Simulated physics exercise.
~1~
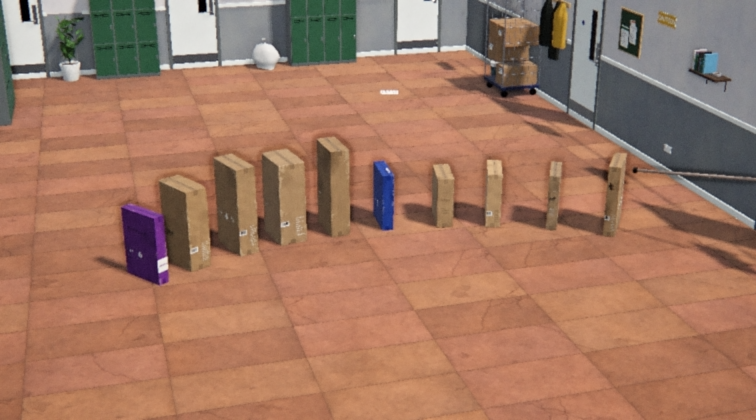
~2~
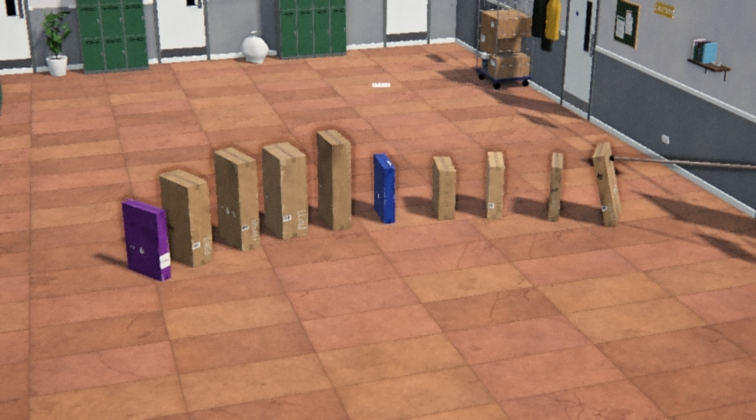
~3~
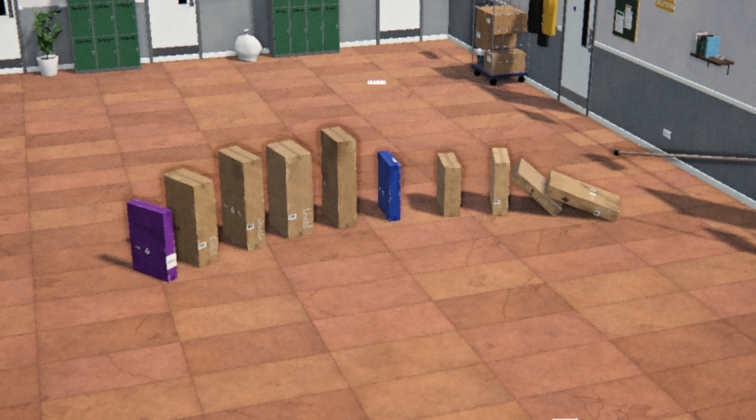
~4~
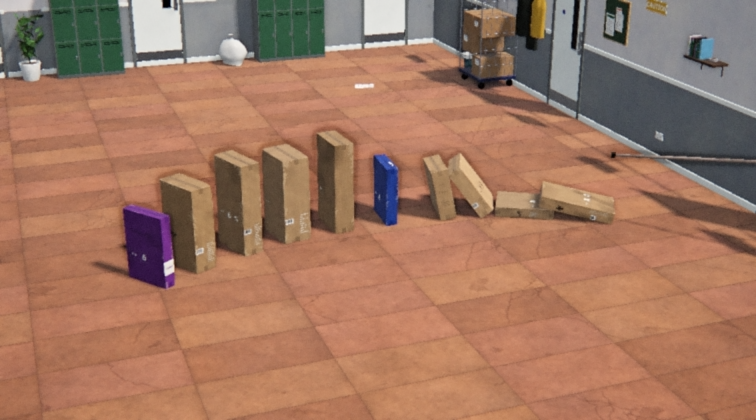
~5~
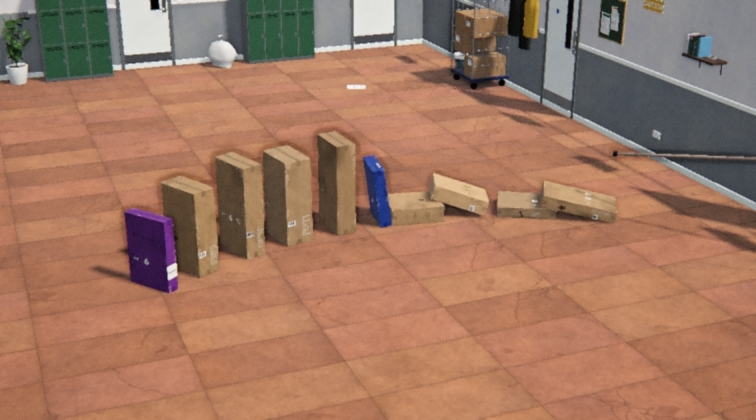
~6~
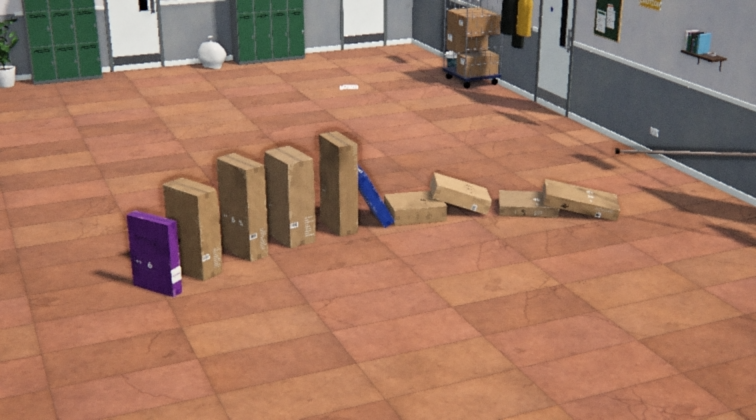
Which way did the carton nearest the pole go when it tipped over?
It went to the left, toppling toward the rest of the row.
